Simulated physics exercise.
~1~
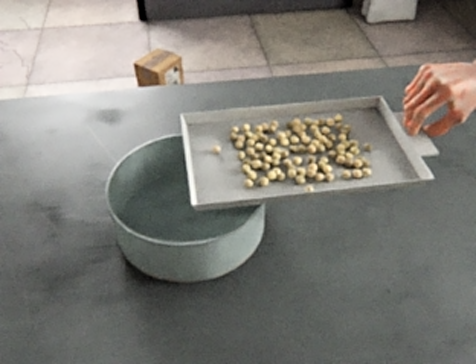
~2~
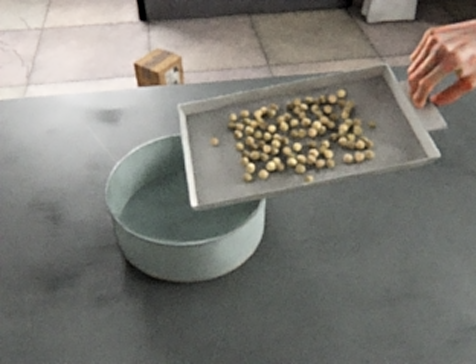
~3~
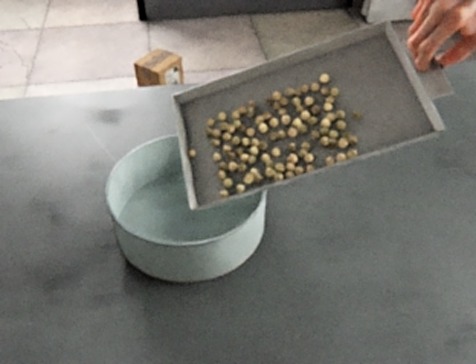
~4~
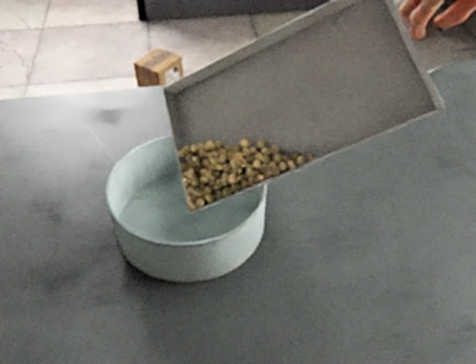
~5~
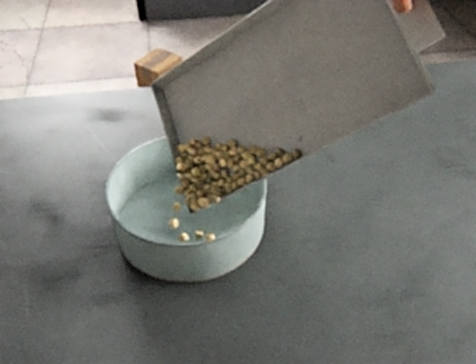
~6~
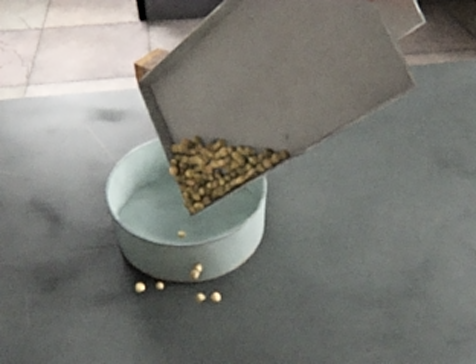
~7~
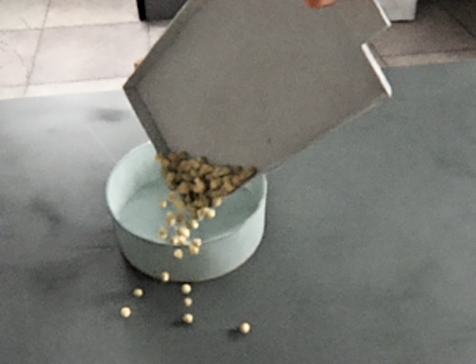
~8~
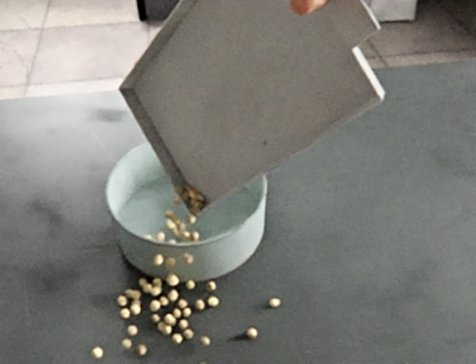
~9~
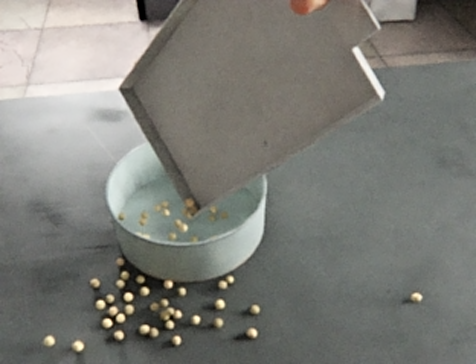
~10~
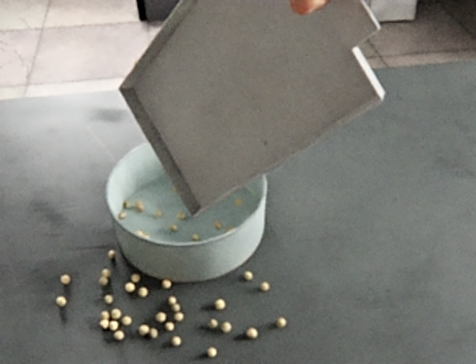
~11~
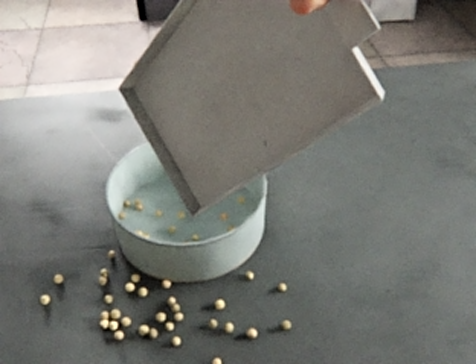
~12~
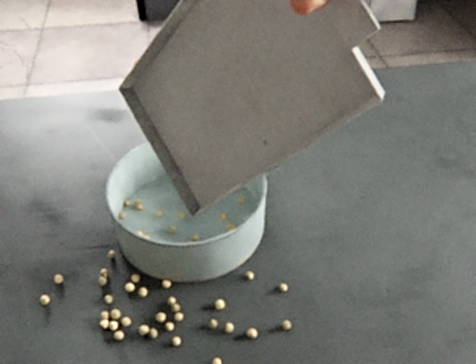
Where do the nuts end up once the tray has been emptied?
They end up split between two places, with a good share inside the pot and another good share scattered on the table outside it.
